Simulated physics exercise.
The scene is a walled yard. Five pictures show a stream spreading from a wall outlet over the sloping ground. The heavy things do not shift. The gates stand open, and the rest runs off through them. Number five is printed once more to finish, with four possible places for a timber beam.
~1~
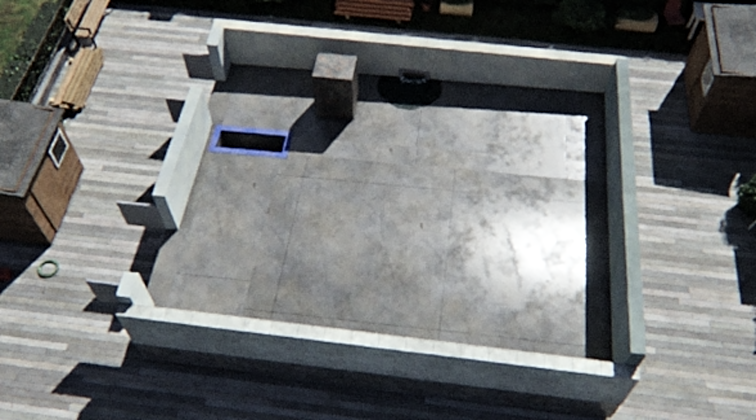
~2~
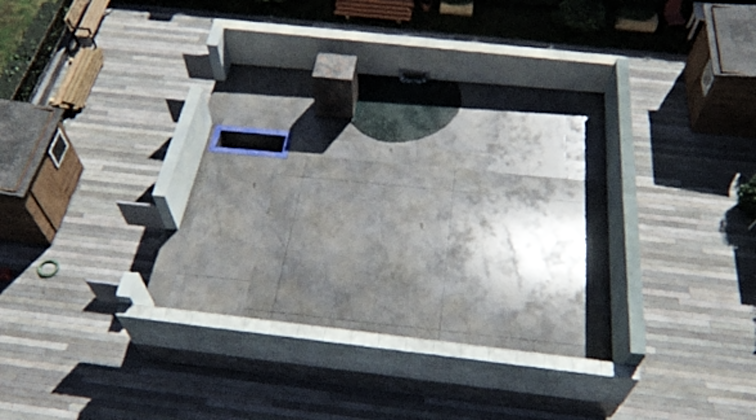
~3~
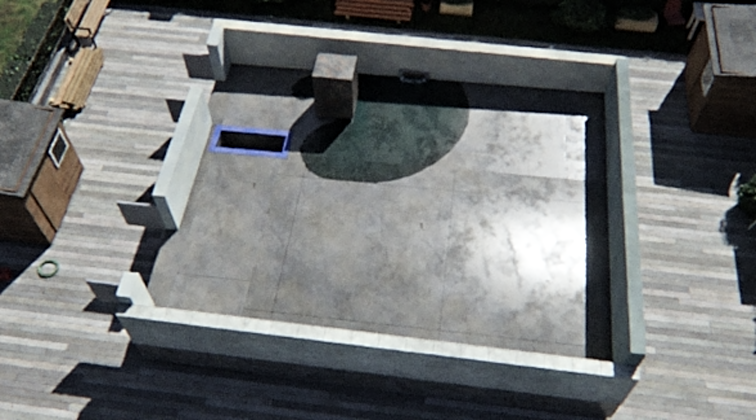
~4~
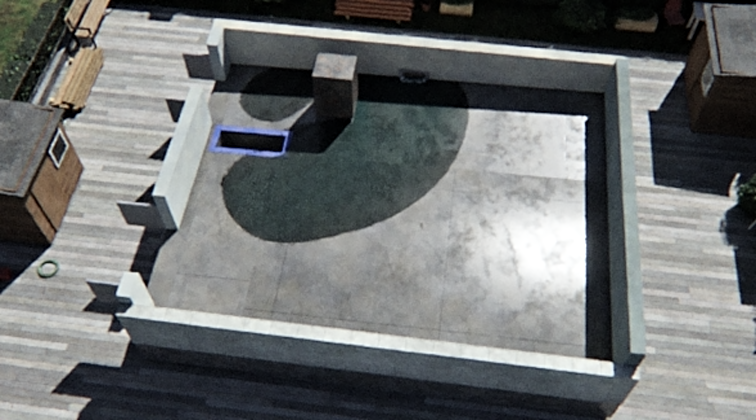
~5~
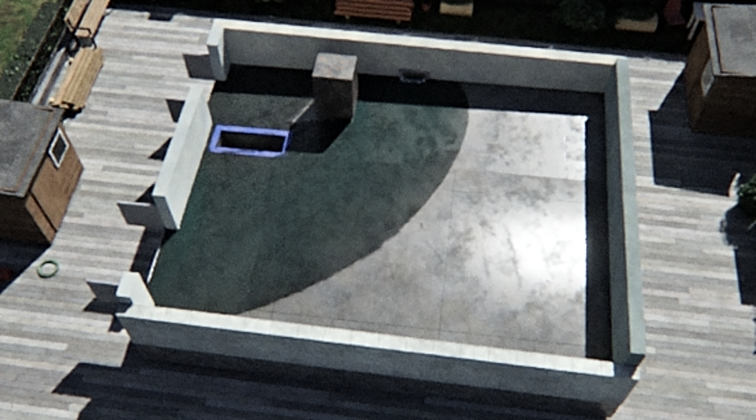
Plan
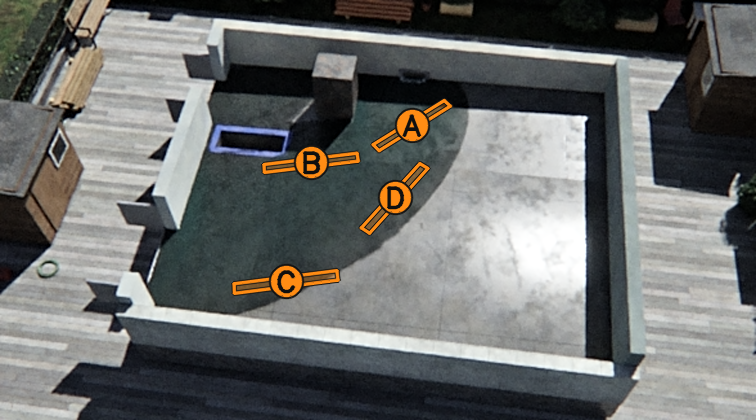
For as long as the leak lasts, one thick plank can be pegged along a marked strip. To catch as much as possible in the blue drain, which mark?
B.
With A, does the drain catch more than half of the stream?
No.
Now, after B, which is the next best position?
That would be A.
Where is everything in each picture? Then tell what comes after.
The first frame shows outfall at (414, 75); blue drain at (251, 142); open gate at (167, 266); open gate at (219, 102); 2 % of the ground under water, visible out to (384, 94); blue drain still dry.
In the second frame, 7 % of the ground under water, visible out to (394, 140); blue drain still dry.
In the third frame, 14 % of the ground under water, visible out to (315, 166); blue drain still dry.
In the fourth frame, 27 % of the ground under water, visible out to (239, 217); blue drain taking water.
In the fifth frame, 42 % of the ground under water, visible out to (148, 286); blue drain taking water.
In orange, A from (376, 147) to (447, 103); B from (264, 168) to (357, 157); C from (234, 288) to (337, 275); D from (365, 230) to (423, 165).
For position A, about 24 % of the stream goes into the blue drain, about 76 % out by the gates.
For position B, about 35 % of the stream goes into the blue drain, about 65 % out by the gates.
For position C, about 12 % of the stream goes into the blue drain, about 88 % out by the gates.
For position D, about 12 % of the stream goes into the blue drain, about 88 % out by the gates.
